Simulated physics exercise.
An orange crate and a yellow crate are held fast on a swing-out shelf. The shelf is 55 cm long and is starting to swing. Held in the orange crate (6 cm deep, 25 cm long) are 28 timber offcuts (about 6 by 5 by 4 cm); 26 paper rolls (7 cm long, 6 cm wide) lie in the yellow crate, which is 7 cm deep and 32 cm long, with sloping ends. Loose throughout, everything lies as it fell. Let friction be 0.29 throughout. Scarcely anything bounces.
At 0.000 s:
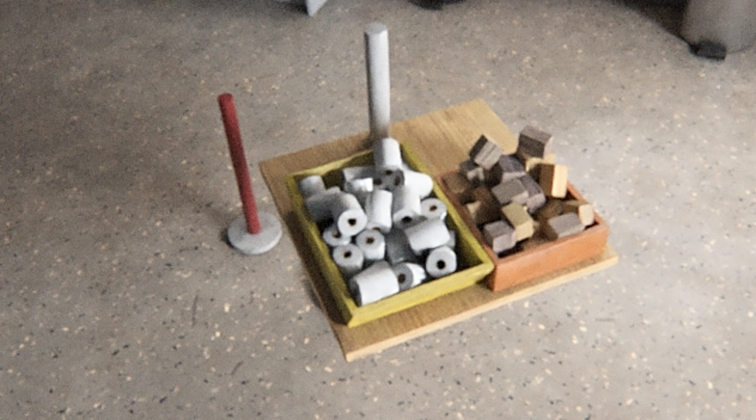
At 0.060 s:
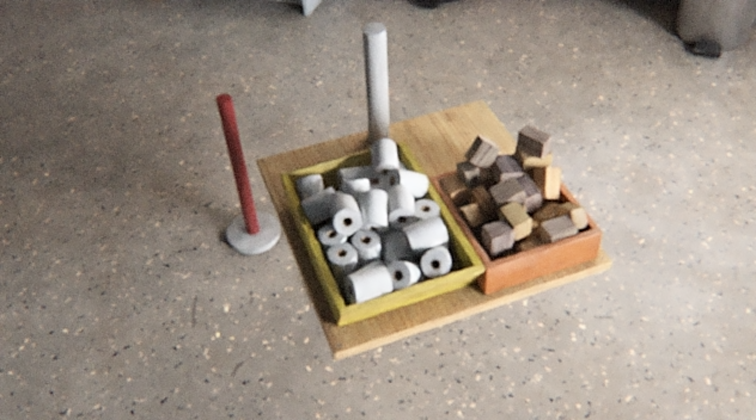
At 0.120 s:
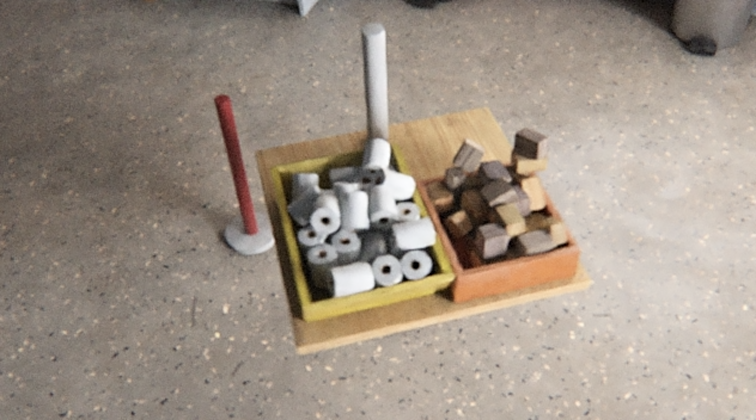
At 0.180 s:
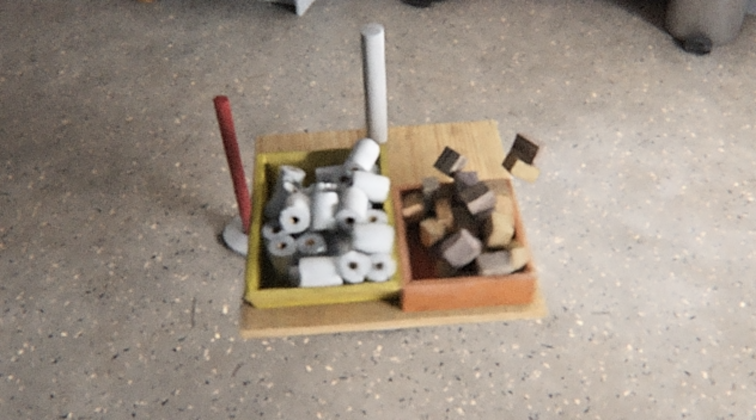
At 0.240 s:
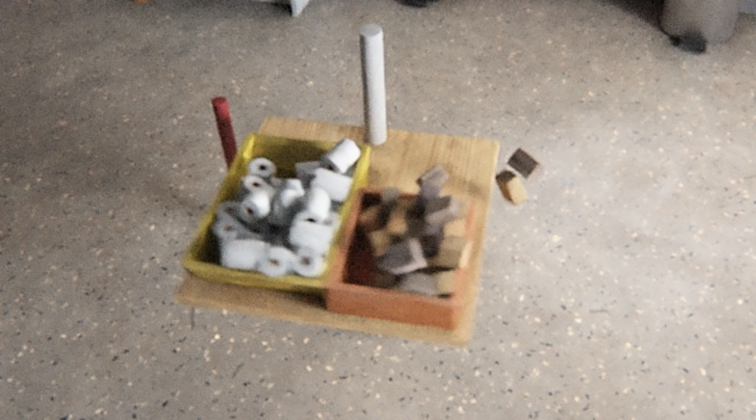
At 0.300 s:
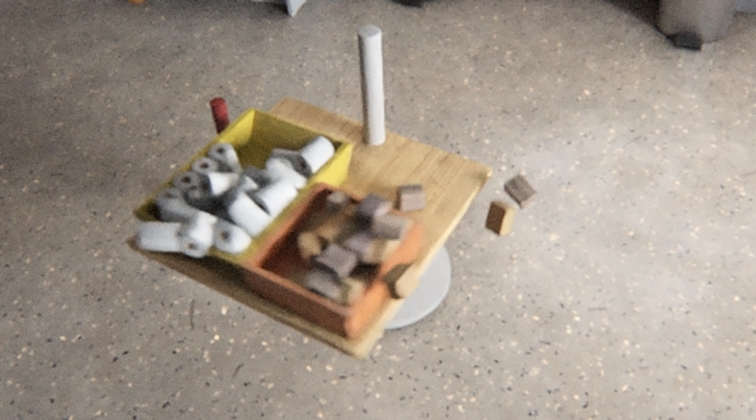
A wooden shelf carrying a yellow crate of white rolls on the left and an orange crate of brown and tan wooden blocks on the right swings clockwise around an upright grey post, slowly, then faster. The fixed view looks down on a speckled grey floor, with a red post on a round base at left. The rolls and blocks shift, and a few blocks leave the orange crate and drop through the air at right.
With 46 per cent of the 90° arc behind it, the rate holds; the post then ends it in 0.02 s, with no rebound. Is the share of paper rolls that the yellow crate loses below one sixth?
No.
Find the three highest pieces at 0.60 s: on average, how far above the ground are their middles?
Their middles average near 72 cm high.
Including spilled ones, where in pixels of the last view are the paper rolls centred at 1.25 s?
Centre approx. (213, 126).
After 0.40 s, the shelf hits the red post.
After 0.48 s, 8 of 28 out of the orange crate and 5 of 26 out of the yellow crate.
After 0.60 s, 10 of 28 out of the orange crate and 8 of 26 out of the yellow crate.
After 0.82 s, 11 of 28 out of the orange crate and 8 of 26 out of the yellow crate.
Final count (at 1.25 s), 11 of 28 out of the orange crate and 8 of 26 out of the yellow crate. Asked share, 8 of 26, 31 per cent.
